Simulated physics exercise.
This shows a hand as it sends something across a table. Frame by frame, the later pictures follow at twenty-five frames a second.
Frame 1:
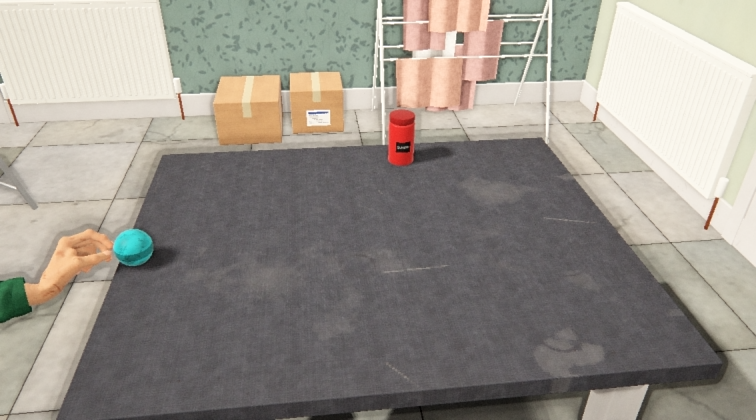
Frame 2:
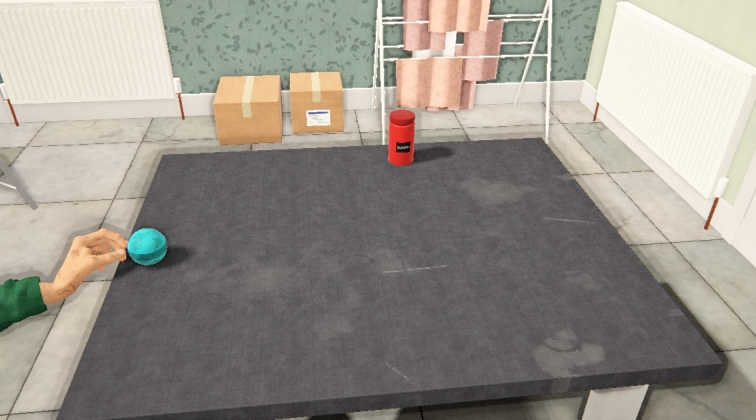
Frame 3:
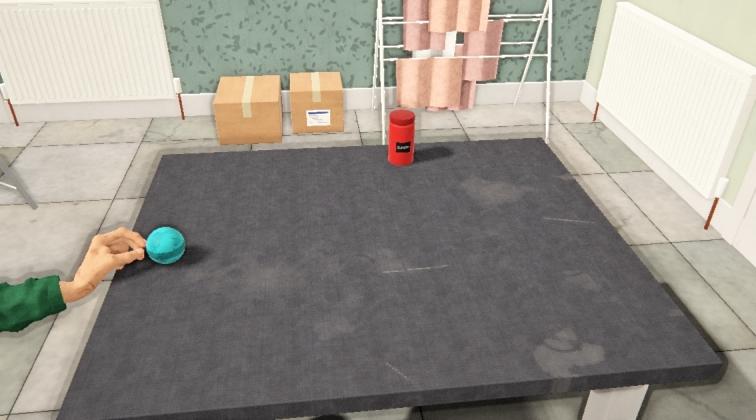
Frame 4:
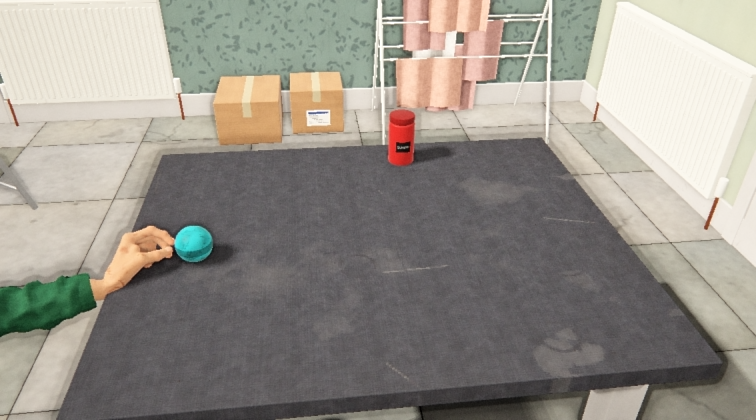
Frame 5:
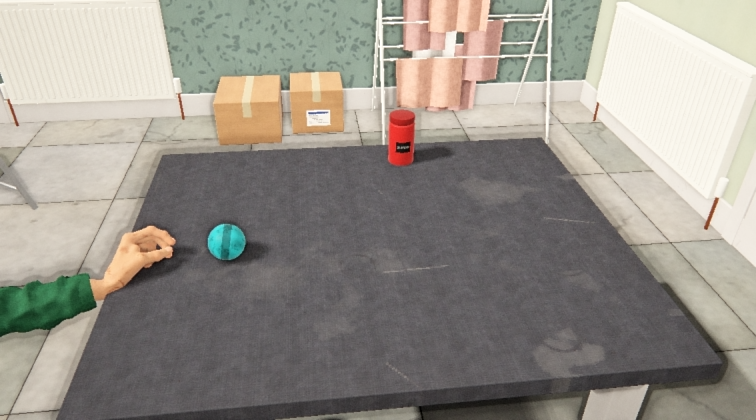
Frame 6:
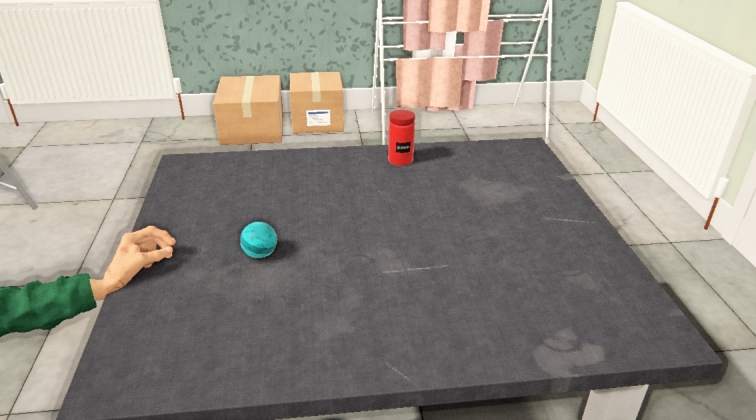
A turquoise ball was pushed to the right across a dark table by a hand in a green sleeve, then rolled on by itself after the hand stopped, while a red canister stood still.
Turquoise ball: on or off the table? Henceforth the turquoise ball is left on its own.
Parted from the table.
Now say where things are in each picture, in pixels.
Under the hand; turquoise ball (134, 247), in the first frame.
Under the hand; turquoise ball (147, 247), in the second frame.
Under the hand; turquoise ball (166, 246), in the third frame.
Turquoise ball (194, 244), in the fourth frame.
Turquoise ball (227, 242) rolled about its own width, in the fifth frame.
Turquoise ball (259, 240) rolled well along, in the sixth frame.
Then, 0.40 s after the last picture, turquoise ball rolled well along near (549, 222).
Then, 0.80 s after the last picture, turquoise ball now off the table.
By the end, off the table, turquoise ball.
